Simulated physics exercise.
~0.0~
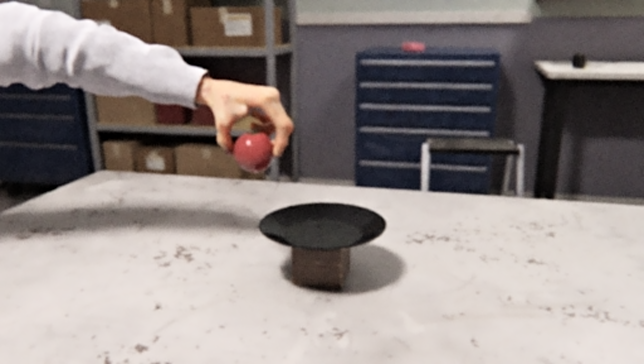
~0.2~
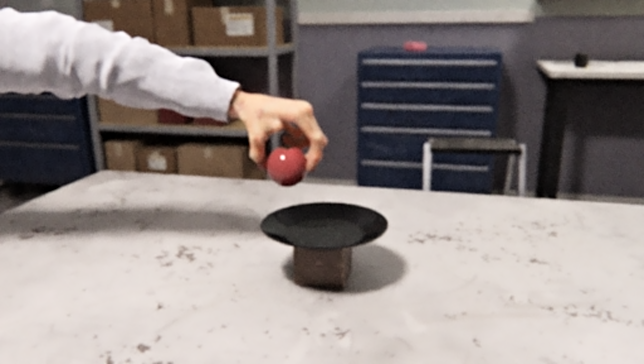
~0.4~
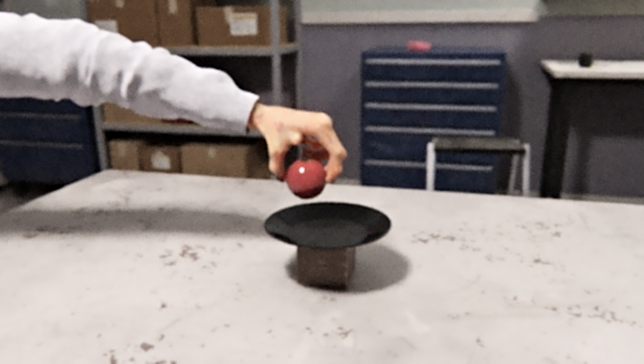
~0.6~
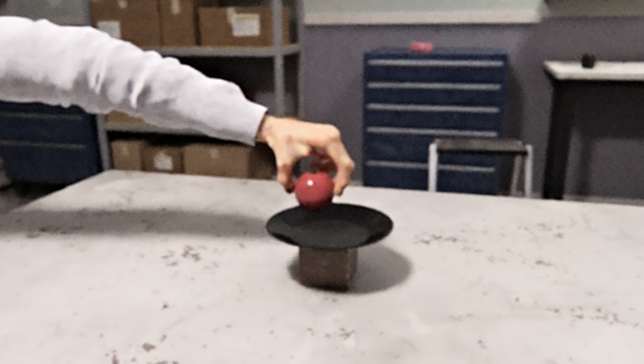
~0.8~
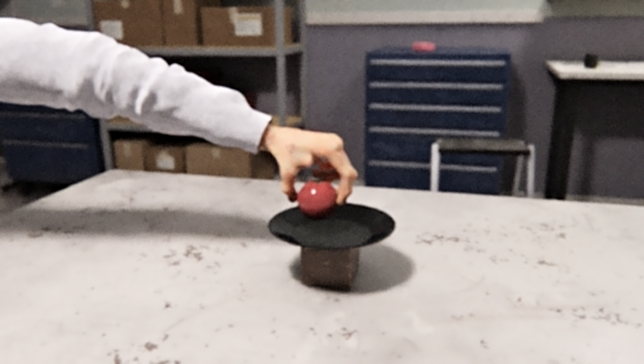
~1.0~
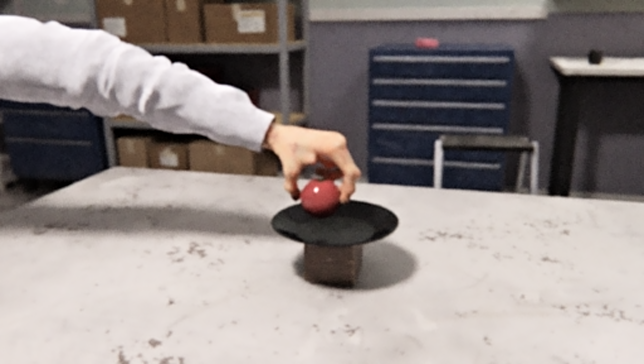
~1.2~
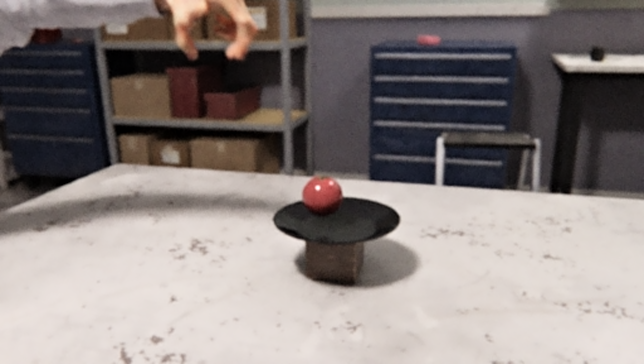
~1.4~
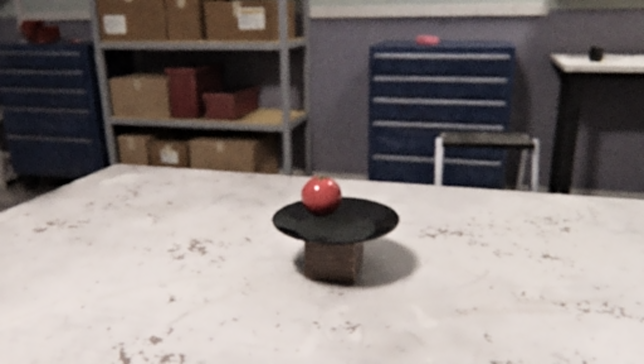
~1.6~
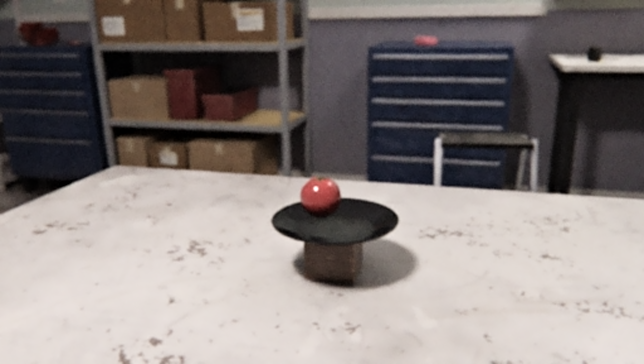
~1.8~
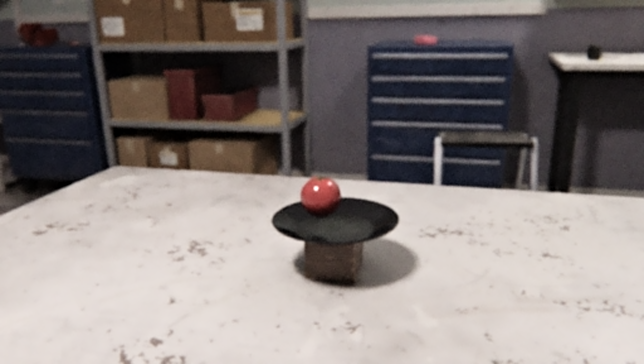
The footage shows a hand carrying a red tomato right and down onto a black plate that rests on a brown block on a table. The hand lets go and withdraws, and the tomato stays on the plate, left of its centre, with the pile still standing.
